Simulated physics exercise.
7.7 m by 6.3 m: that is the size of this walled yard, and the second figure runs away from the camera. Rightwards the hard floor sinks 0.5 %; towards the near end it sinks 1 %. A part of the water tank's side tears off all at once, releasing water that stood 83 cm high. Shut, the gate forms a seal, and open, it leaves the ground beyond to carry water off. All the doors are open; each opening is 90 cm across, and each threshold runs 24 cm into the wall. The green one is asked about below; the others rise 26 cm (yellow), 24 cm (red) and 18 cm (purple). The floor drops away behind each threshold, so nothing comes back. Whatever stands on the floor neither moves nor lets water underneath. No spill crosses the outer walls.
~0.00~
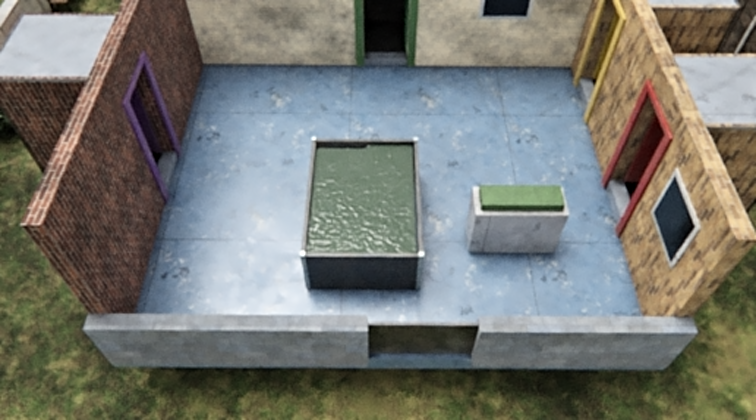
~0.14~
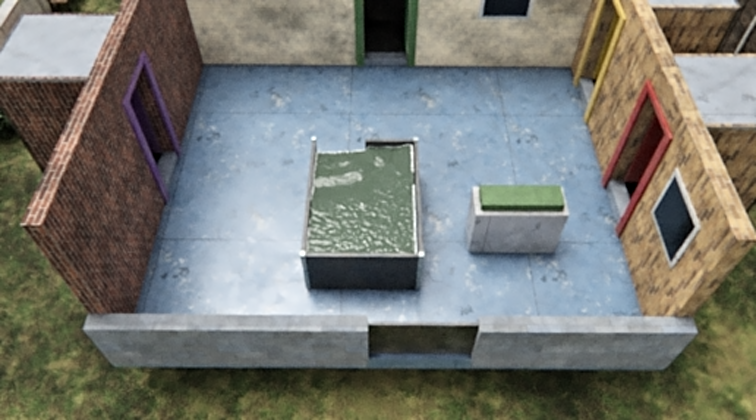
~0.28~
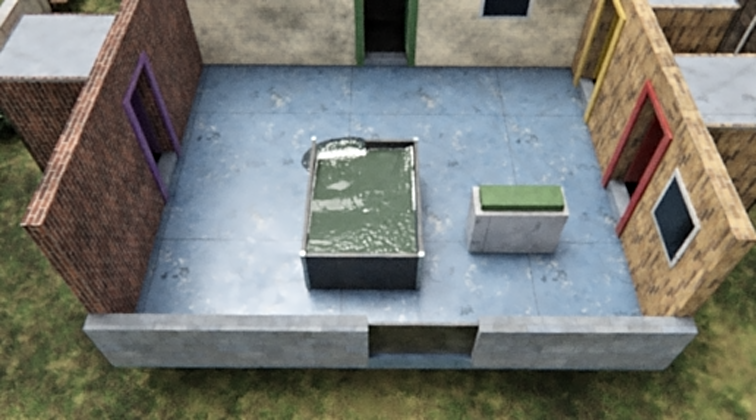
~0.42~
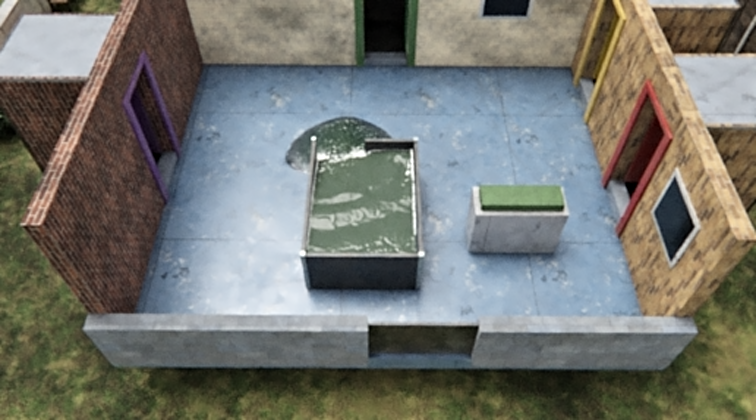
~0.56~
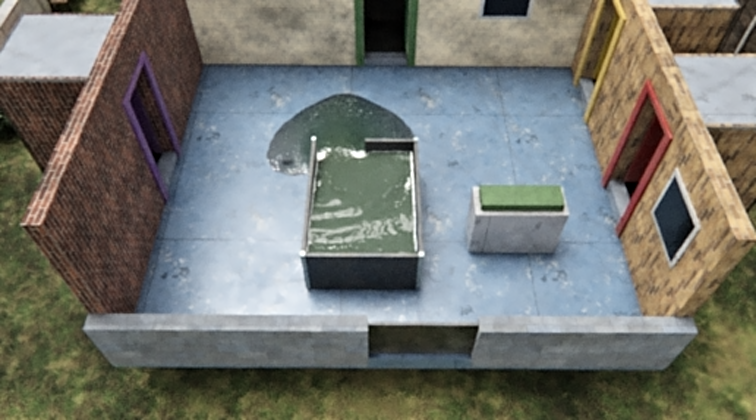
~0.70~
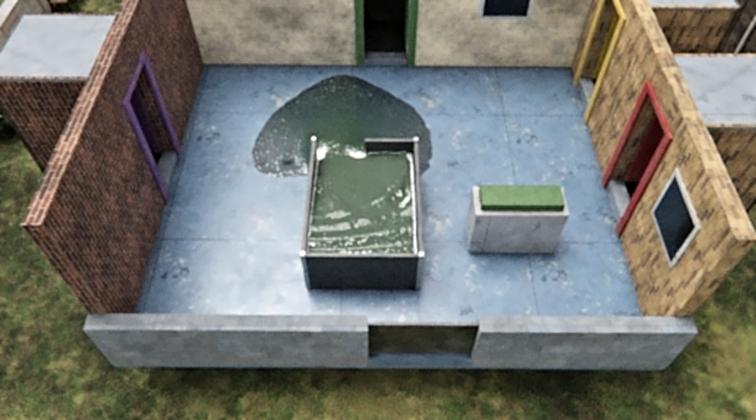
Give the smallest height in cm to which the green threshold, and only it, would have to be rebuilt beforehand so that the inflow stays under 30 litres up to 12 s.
Roughly 21 cm.
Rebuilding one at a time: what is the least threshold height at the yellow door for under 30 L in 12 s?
Yellow - roughly 11.0 cm.
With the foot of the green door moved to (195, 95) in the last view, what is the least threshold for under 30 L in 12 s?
Around 16 cm would do it.
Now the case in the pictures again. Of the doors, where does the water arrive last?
The red one.
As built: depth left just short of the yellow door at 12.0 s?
Lab note: Depth approx. 7.5 cm.
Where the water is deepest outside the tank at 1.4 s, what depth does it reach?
40 cm.
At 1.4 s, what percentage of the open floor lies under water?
Some 25 per cent is wet.
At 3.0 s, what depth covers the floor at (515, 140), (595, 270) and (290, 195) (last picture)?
The depths come to about 0, 0 and 0 cm.
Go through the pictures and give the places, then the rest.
The first frame shows still water, 83 cm deep, in the water tank at (364, 196); the green door at (386, 24) is dry.
In the second frame, water pours out on the far side and has run 0.3 m, to a hidden place; about 10 cm deep outside, 83 cm at the back.
In the third frame, the gap is on the far side, the front 0.9 m out at a hidden place; the back of the water tank holds 83 cm.
In the fourth frame, the gap is on the far side, the front 1.4 m out at (338, 121); the back of the water tank holds 83 cm.
In the fifth frame, the front is at (337, 97), 2.1 m from the gap on the far side; 3.9 m2 of floor is wet, 82 cm left at the back.
In the sixth frame, the gap is on the far side, the front 2.7 m out at (341, 78); the back of the water tank holds 75 cm; 0.7 m in a straight line remain to the green door at (386, 24).
After 1.4 s water covers 25 % of the floor, deepest (40 cm) near (335, 167); 25 cm at the green door, 8 litres in over its 15 cm threshold.
After 3.0 s water covers 35 % of the floor, deepest (30 cm) near (203, 69); 22 cm at the green door, 82 litres in over its 15 cm threshold.
After 12.0 s water covers 95 % of the floor, deepest (16 cm) near (630, 345); 5 cm at the green door, 98 litres in over its 15 cm threshold.
At the green door as built, the water arrived by 1.0 s and peaked near 30 cm at 2.0 s.
Run again over the same 12 s with other heights there, 62 litres in over 17.5 cm, 14 litres over 23.5 cm. The limit of 30 litres is kept from about 21 cm up.
